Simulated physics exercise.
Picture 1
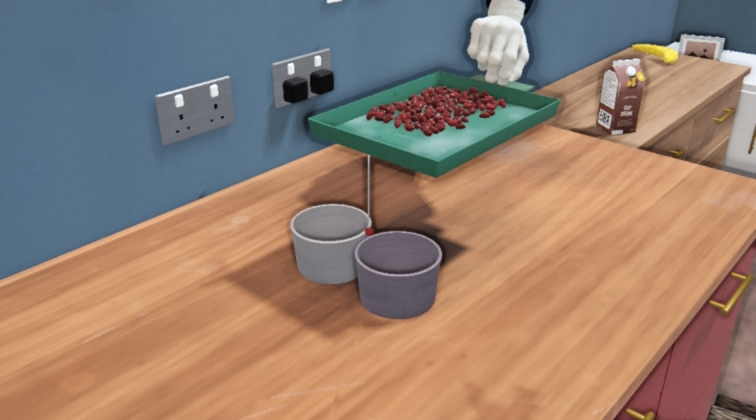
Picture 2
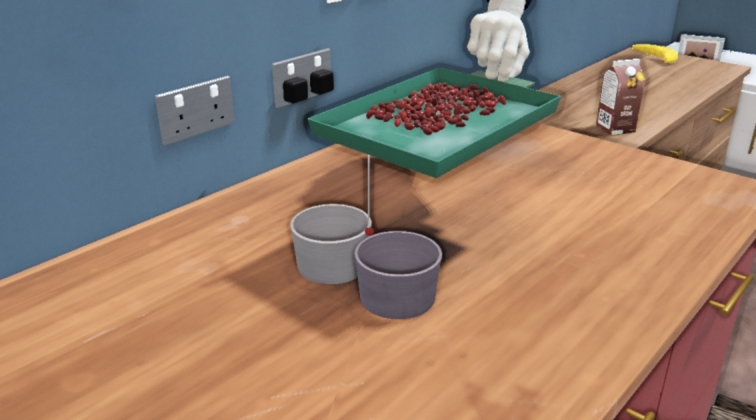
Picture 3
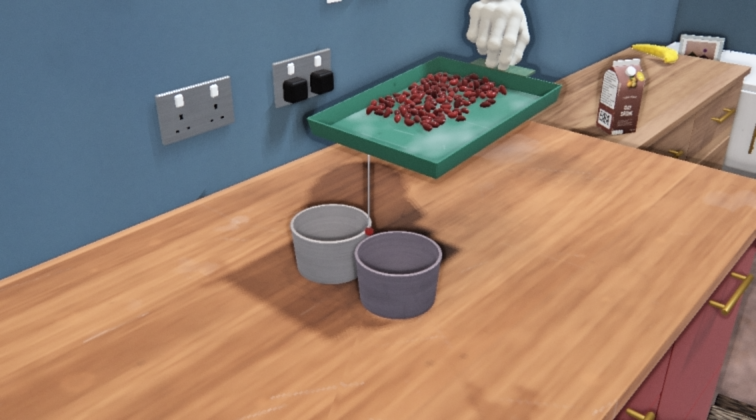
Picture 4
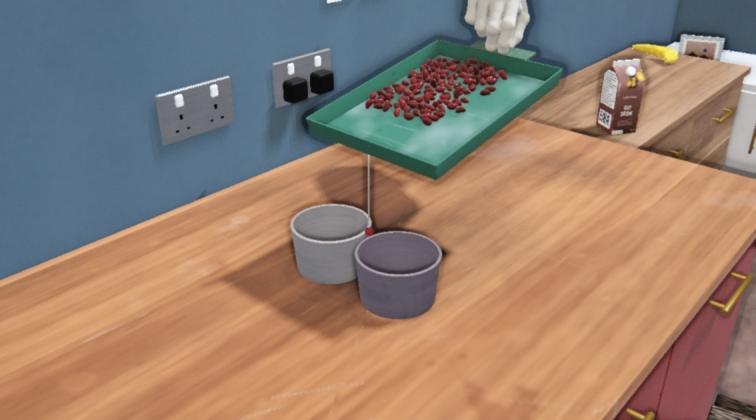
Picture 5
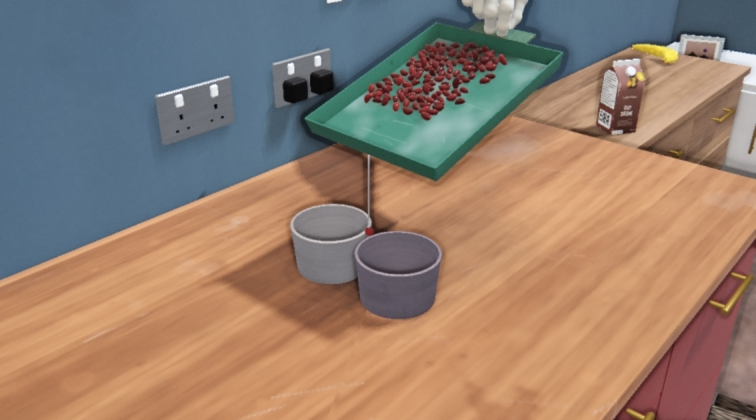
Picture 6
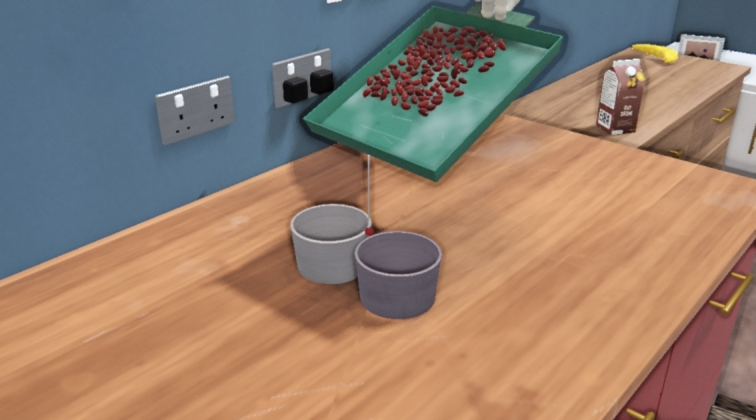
A kitchen with a blue wall and a wooden counter is seen from above at an angle, the view staying still. Two round dishes, pale grey on the left and purplish grey on the right, sit below a green tray of dark red beans, with sockets, a carton and a banana behind. Level at first, the tray tilts steadily as a white-gloved hand raises its far end, its near edge staying low above the dishes.
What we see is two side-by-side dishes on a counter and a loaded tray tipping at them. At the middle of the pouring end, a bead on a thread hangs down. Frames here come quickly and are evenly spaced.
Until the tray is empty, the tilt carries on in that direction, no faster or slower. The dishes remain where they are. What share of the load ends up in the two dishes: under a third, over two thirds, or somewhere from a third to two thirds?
Under a third.
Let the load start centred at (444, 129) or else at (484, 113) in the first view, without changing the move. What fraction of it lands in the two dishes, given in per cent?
Roughly 10 per cent, then roughly 20 per cent.
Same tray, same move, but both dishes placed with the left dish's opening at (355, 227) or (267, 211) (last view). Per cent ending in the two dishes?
Around 10 % followed by around 30 %.
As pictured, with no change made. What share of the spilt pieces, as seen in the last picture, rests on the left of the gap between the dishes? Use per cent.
Close to 70 per cent of the spill, I think.
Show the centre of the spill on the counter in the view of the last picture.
I'd say near (337, 325), give or take.
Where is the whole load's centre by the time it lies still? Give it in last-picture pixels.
Last view, centre at rest - approx. (348, 322).
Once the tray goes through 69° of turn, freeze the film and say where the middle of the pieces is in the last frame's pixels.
The middle of the pieces shows up near (373, 143).
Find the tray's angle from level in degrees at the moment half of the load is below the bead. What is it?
At roughly 115°.
Soon, tray tipped steeply; nearly all on the tray; a small part in the air.
A while on, tray tipped past a quarter turn; about half on the tray; a small part in the right dish; about a third outside both; a small part in the air.
Towards the end, tray tipped past a quarter turn; about a quarter in the right dish; a stray few in the left dish; most outside both.
Finally, tray tipped past a quarter turn; about a quarter in the right dish; a stray few in the left dish; most outside both.
